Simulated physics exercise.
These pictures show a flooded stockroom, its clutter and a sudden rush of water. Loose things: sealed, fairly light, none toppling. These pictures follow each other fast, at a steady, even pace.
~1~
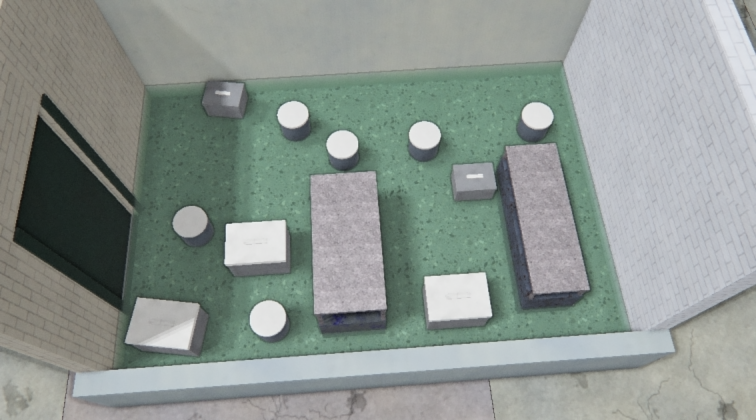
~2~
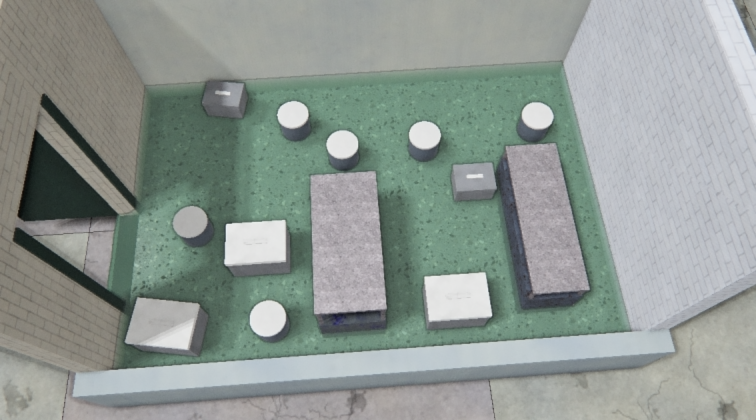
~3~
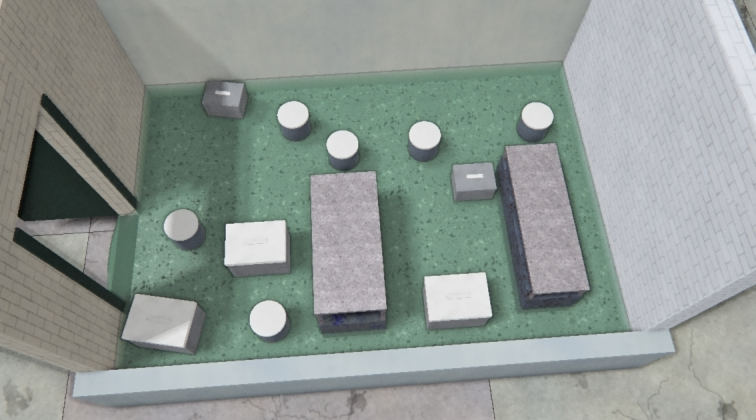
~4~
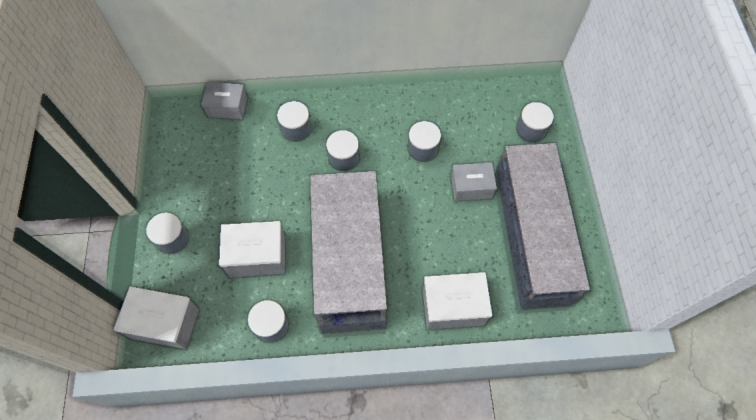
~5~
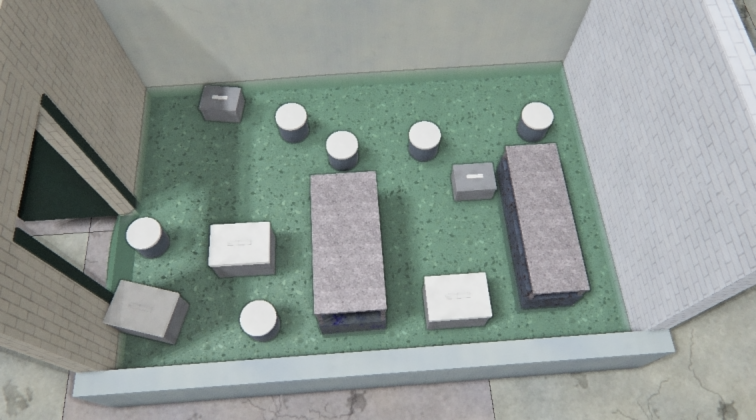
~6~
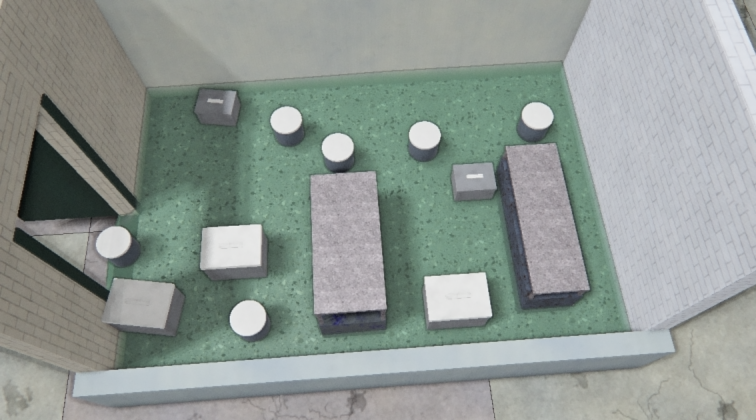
A white-topped pail drifts left toward an opening in the brick wall on a flooded green floor, and a pale chest below it shifts slightly left, followed by smaller leftward movements of a nearby chest and other pails.
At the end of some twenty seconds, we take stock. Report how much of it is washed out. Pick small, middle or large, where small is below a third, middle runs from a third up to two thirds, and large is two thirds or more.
Large.
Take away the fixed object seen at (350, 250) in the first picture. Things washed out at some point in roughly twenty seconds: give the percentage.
Approx. 60 % of the lot.
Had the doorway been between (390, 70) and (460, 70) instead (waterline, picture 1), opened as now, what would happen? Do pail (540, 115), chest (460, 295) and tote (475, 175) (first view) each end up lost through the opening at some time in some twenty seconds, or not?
In sequence - departs, stays put, departs.
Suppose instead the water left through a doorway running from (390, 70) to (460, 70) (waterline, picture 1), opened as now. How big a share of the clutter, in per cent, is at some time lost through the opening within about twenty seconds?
Share reached: 50 %.
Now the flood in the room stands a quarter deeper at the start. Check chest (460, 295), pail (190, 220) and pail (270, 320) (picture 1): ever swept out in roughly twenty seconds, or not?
For the three, in the order given: Remains in the room, leaves the room and leaves the room.
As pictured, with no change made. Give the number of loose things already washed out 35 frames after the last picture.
I count 8 altogether.
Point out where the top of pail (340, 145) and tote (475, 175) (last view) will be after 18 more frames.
(102, 266) and (438, 175), roughly.
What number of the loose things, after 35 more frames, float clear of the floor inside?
3.
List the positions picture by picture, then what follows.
The first picture shows a pail at (190, 221), afloat; a chest at (162, 323), afloat; 0 of 11 have shifted.
The second picture shows a pail at (190, 221) floats; a chest at (162, 323), afloat; 0 of 11 have shifted.
The third picture shows a pail at (181, 224) floats, close to its start; a chest at (159, 320), afloat, close to its start; 2 of 11 have shifted.
The fourth picture shows a pail at (163, 228), afloat, close to its start; a chest at (151, 313) floats, close to its start; 3 of 11 have shifted.
The fifth picture shows a pail at (143, 233), afloat, a stride from its start; a chest at (141, 307), afloat, close to its start; 5 of 11 have shifted.
The sixth picture shows a pail at (113, 242) floats, a stride from its start; a chest at (138, 302) floats, a stride from its start; 7 of 11 have shifted.
A moment on, 2 of 11 are out; 9 afloat.
Next, 5 of 11 are out; 6 afloat.
Later, 8 of 11 are out; 3 afloat.
In the end, 8 of 11 are out; 3 afloat.
